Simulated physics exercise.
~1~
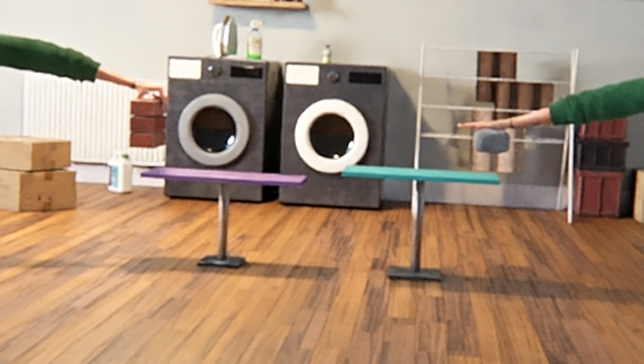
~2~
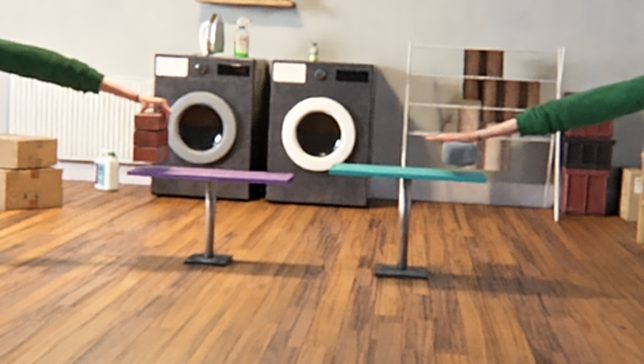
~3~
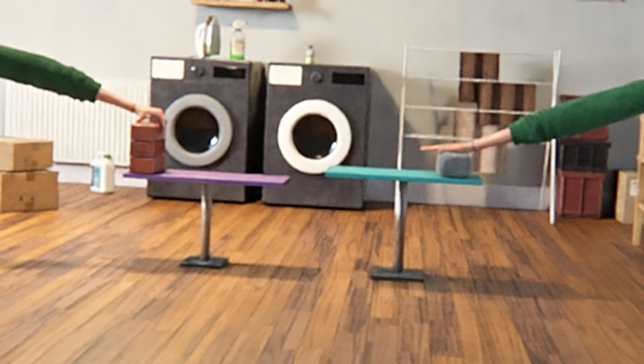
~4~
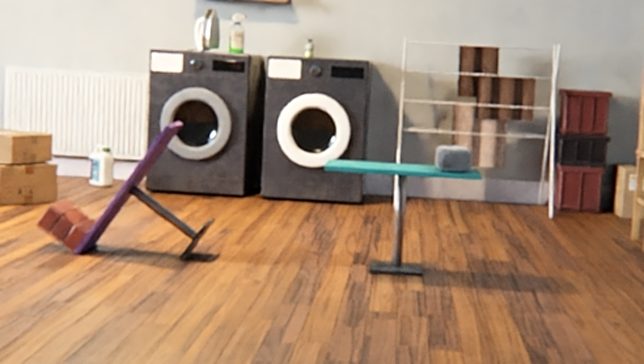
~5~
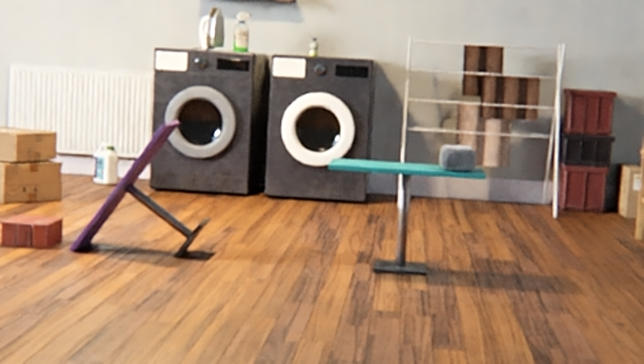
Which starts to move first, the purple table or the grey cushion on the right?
The grey cushion moves first, as the hand lowers it toward the turquoise table. The purple table only starts to move later, when it tips over to the left.
Two green-sleeved arms reach in from either side of a laundry room, seen from the front by a slightly swaying camera, with two dark washing machines behind a wooden floor. The left hand holds a stack of red bricks over a slim purple table, and the right hand holds a grey cushion over a turquoise one. Both loads are lowered onto the outer ends of the tabletops. Once the hands let go and withdraw, the purple table tips over to the left and the bricks slide to the floor. It ends leaning steeply beside them, while the turquoise table stands level with the cushion on top.
